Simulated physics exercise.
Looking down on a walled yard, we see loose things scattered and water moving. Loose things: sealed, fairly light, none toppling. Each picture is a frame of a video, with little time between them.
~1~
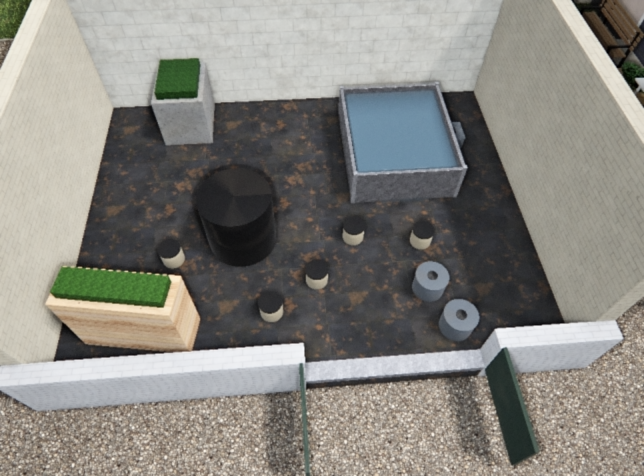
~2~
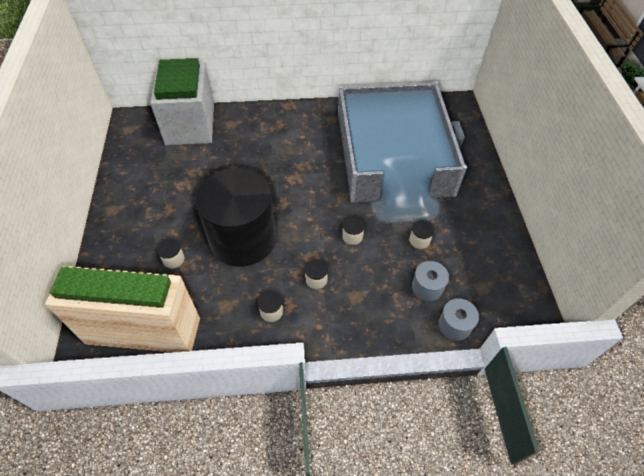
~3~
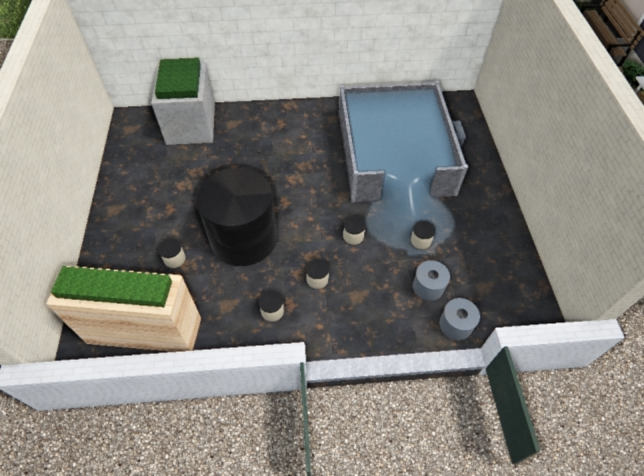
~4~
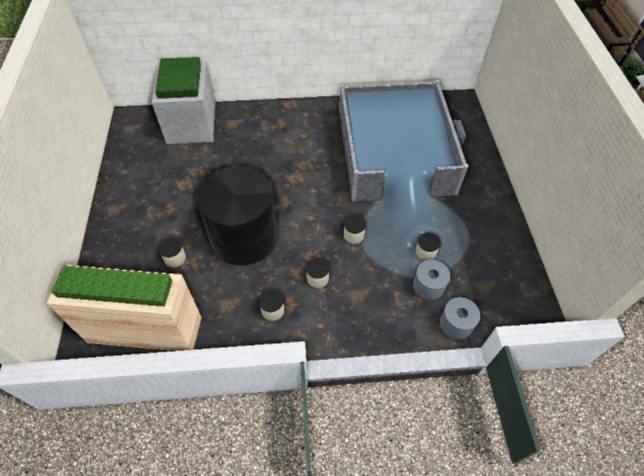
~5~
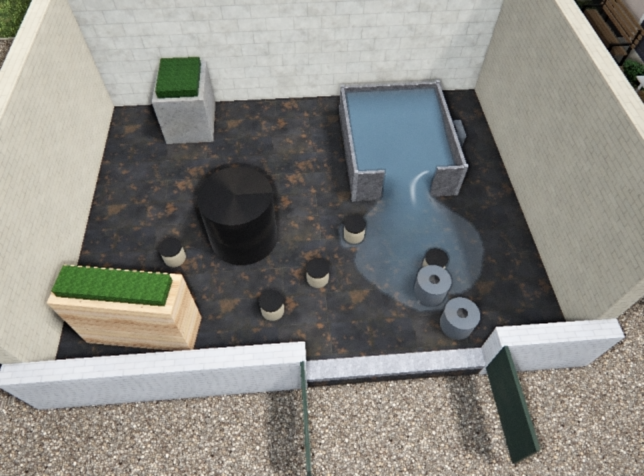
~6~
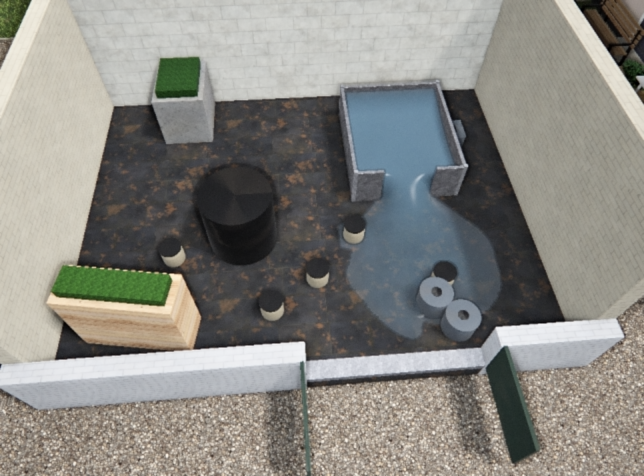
A stone-walled pool in a walled yard opened at its front, and water spread across the dark floor, pushing a small black-topped pail toward the grey ring-shaped tubs, which shifted slightly.
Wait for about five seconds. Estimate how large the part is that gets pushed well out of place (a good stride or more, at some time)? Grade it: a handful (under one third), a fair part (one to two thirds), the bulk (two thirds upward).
A fair part.
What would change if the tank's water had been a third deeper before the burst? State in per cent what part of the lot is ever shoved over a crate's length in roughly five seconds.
Something like 80 in a hundred of them.
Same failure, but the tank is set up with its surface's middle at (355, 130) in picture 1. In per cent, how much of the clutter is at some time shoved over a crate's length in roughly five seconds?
I'd put it close to 80 percent.
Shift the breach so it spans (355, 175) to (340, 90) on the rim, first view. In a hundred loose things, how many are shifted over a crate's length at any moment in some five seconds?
That works out to about 0 per cent of them.
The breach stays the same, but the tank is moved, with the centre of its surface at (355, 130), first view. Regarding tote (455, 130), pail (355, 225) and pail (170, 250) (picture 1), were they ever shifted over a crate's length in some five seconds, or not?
Not far, Far enough, Not far.
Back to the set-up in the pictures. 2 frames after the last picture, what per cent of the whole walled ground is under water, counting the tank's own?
30 per cent, roughly.
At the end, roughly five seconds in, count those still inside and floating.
2 in all.
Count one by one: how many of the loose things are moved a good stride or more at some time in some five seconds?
Count: 3.
A moment on, 2 of 8 are well off their spots; 0 afloat.
Next, 3 of 8 are well off their spots; 1 afloat.
Later, 3 of 8 are well off their spots; 1 afloat.
In the end, 3 of 8 are well off their spots, and 3 have been at some point; 2 afloat.
